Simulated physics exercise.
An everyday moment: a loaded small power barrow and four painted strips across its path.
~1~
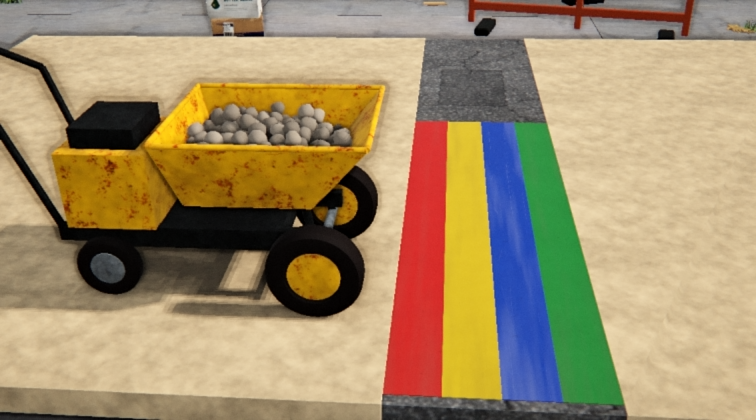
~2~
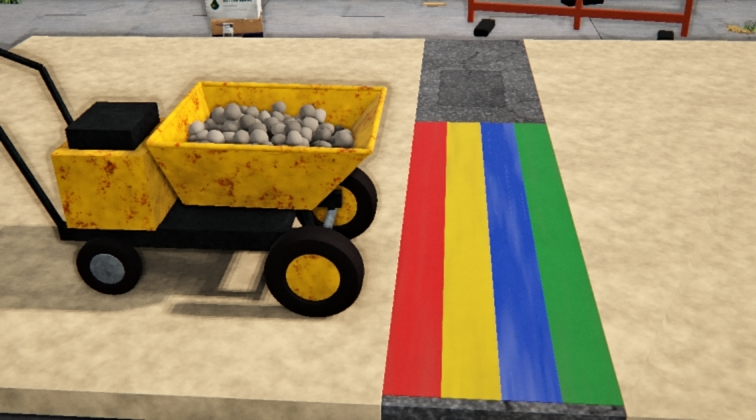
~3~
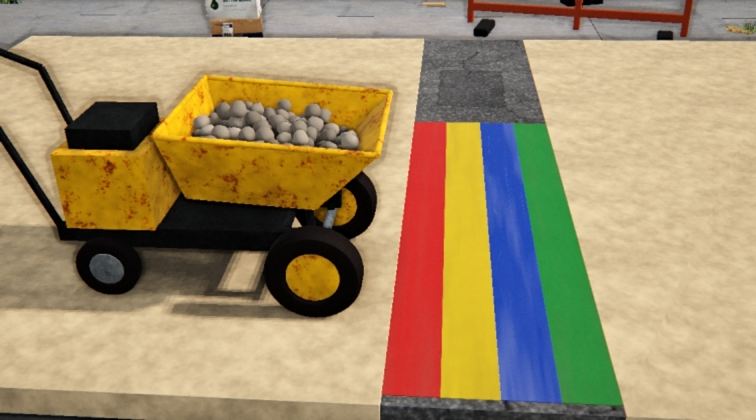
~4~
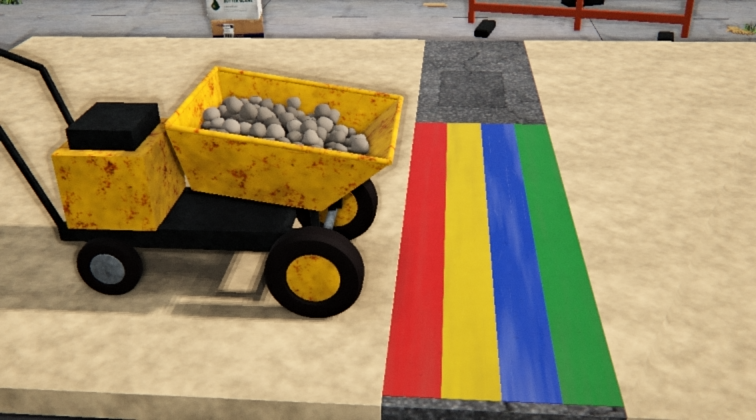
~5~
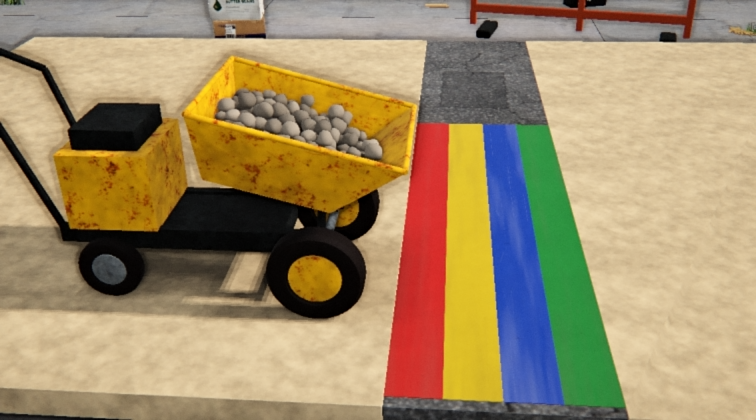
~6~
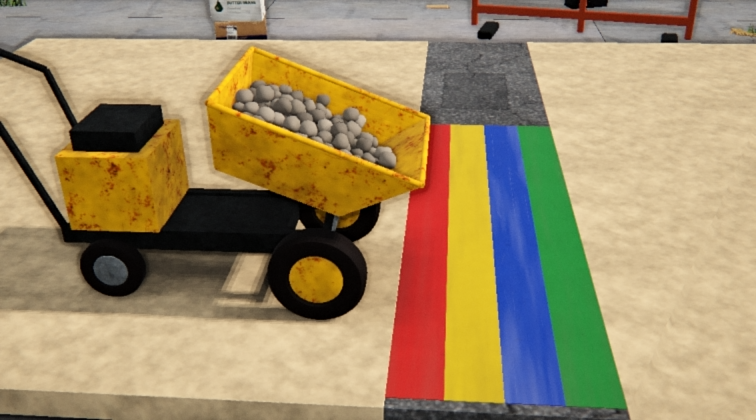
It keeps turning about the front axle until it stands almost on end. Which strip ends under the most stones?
Most lies over the blue band.
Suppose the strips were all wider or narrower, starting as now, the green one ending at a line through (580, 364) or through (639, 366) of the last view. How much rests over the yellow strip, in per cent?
First some 10, then 20 per cent.
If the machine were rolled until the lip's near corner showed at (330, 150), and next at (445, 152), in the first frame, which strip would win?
One: The strip in yellow. Two: The green strip.
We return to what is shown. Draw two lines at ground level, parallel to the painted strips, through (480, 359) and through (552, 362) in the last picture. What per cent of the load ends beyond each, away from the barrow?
In turn 70 and 30 in a hundred.
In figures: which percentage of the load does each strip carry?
Red strip near 0; yellow strip near 15; blue strip near 35; green strip near 15.
Just after the last frame, skip tipped steeply; every one in the skip.
A moment on, skip tipped right over; roughly half in the skip; roughly a quarter over the yellow strip; roughly a quarter over the blue strip; about a tenth over the green strip.
Further on, skip tipped right over; roughly a quarter in the skip; just a few over the red strip; about a tenth over the yellow strip; roughly a third over the blue strip; roughly a quarter over the green strip; about a tenth off the paint.
When it is over, skip tipped right over; roughly a quarter in the skip; just a few over the red strip; about a tenth over the yellow strip; roughly a third over the blue strip; roughly a quarter over the green strip; about a tenth off the paint.
